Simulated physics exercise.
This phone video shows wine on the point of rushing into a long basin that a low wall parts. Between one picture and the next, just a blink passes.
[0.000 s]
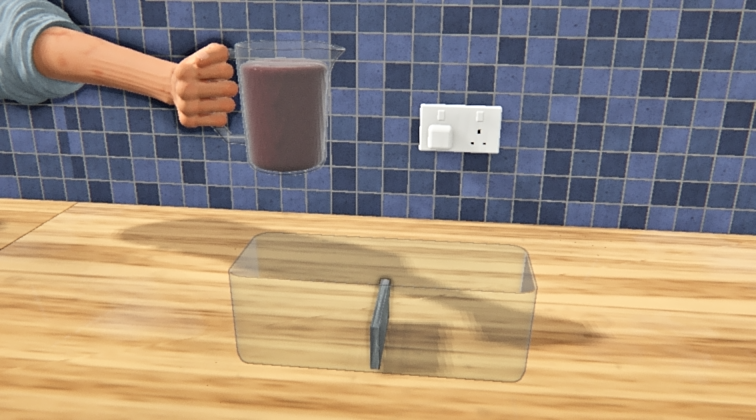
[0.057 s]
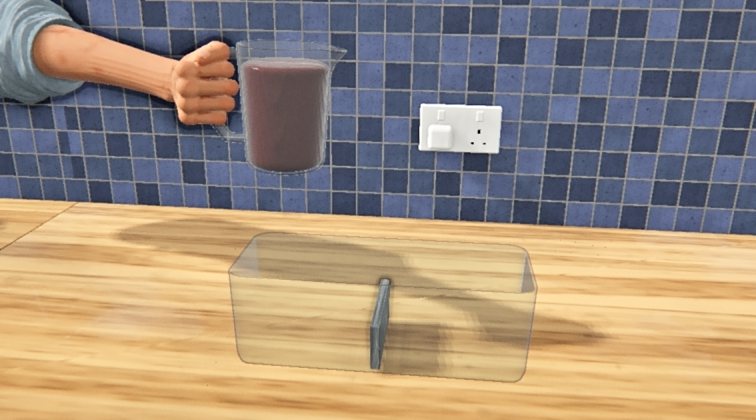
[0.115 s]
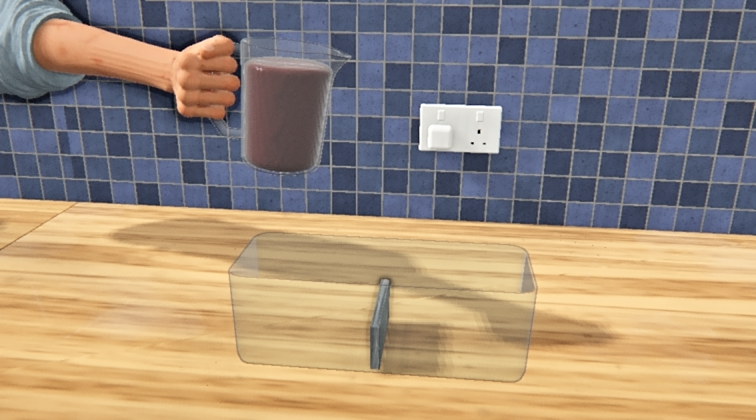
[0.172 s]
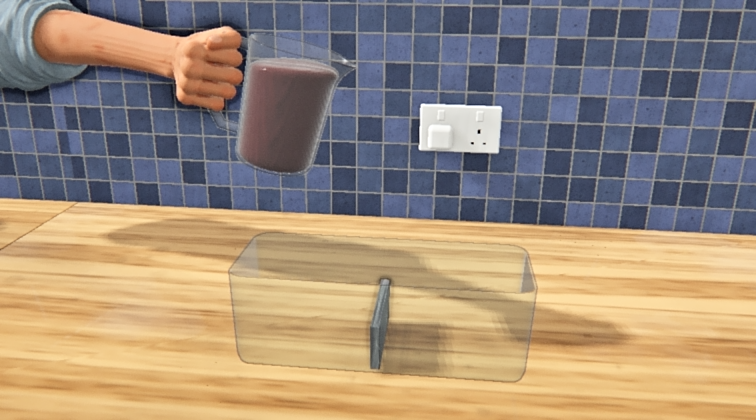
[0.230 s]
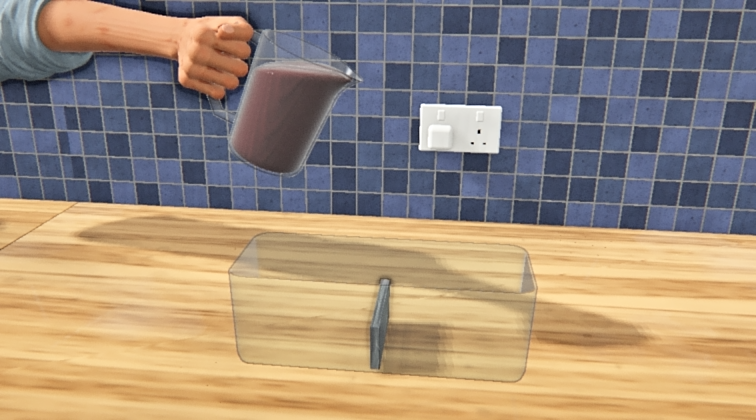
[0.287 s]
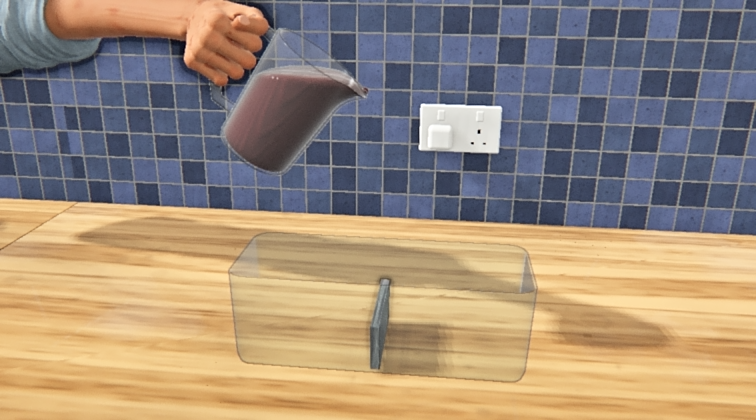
A hand tilts a clear jug of dark wine rightward above a long divided basin.
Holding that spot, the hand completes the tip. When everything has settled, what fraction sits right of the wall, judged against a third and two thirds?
The share right of the wall is going to go past two thirds.
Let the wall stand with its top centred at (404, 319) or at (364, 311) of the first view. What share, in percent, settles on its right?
The first position gives around 45 percent, the second around 90 percent.
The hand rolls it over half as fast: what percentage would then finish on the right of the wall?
About 90 in a hundred.
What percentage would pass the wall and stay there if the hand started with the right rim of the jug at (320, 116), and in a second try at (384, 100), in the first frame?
Roughly 20 % and 95 %.
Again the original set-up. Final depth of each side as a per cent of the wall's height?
About 10 per cent on the left and 40 per cent on the right.
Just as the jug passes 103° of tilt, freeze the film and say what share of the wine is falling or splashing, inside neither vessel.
Roughly 30 percent.
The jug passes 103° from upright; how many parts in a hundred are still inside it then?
Remaining fraction: Approx. 55 %.
A moment on, the jug is tipped right over and 53 per cent is still to pour, 0 is left of the wall and 17 right of it.
Next, the jug is tipped right over and 5 per cent is still to pour, 12 is left of the wall and 67 right of it.
Then the jug is tipped right over and 0 per cent is still to pour, 23 is left of the wall and 74 right of it.
Later the jug is tipped right over and 0 per cent is still to pour, 23 is left of the wall and 74 right of it.
At rest 23 per cent lies left of the wall, 74 right of it and 3 outside.
